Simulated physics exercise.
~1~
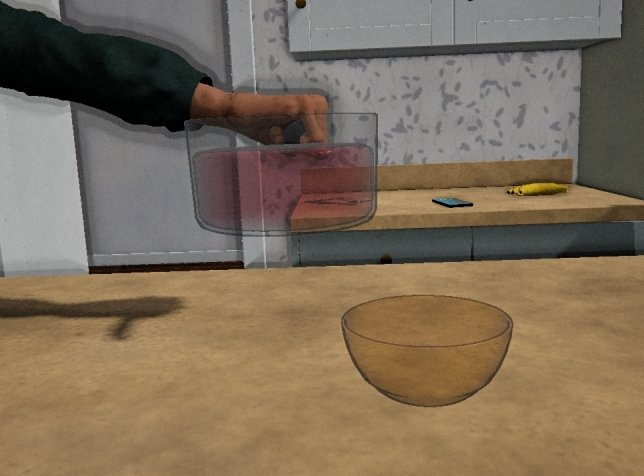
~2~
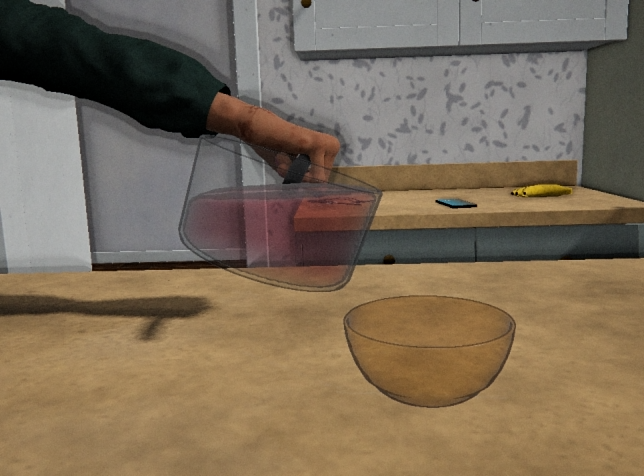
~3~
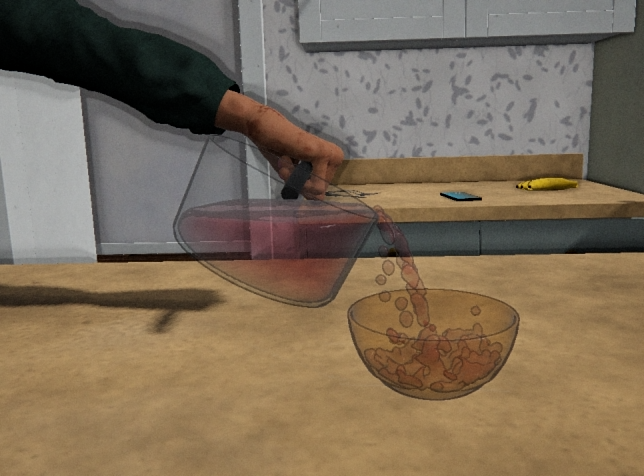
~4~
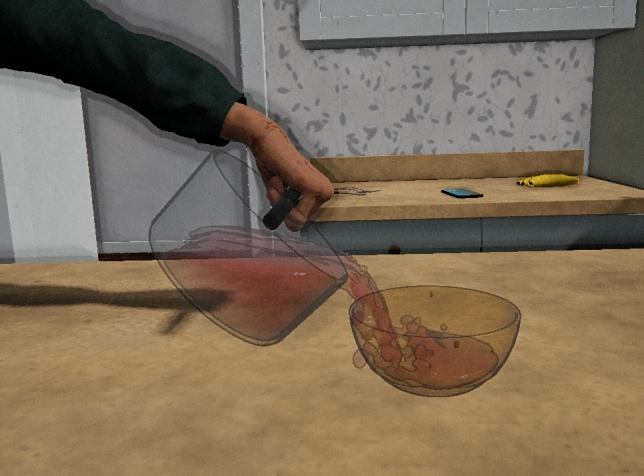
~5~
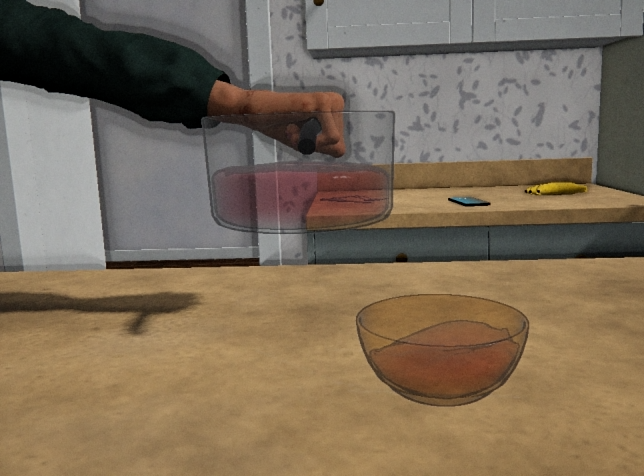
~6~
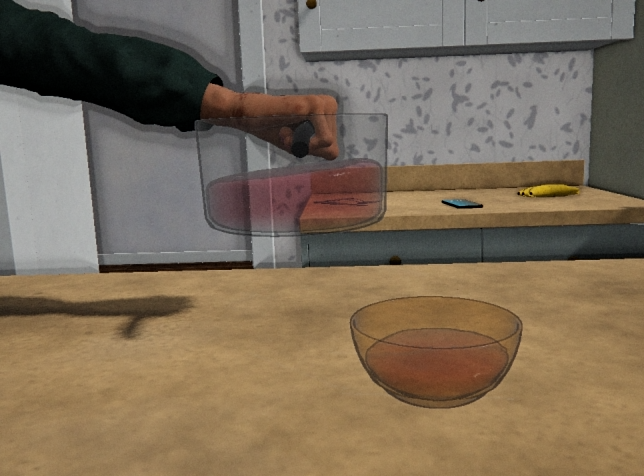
A hand in a dark green sleeve holds a clear, straight-sided pan of pinkish-red liquid above a wooden counter, seen from the front in a slightly swaying view of a kitchen. An empty, amber-tinted round bowl sits to the right, with a blue object and something yellow on the counter behind. The pan tips to the right and a reddish stream splashes into the bowl, then it leans further and pours again. Finally, the hand levels the pan, leaving the bowl partly filled and some liquid still in the pan.
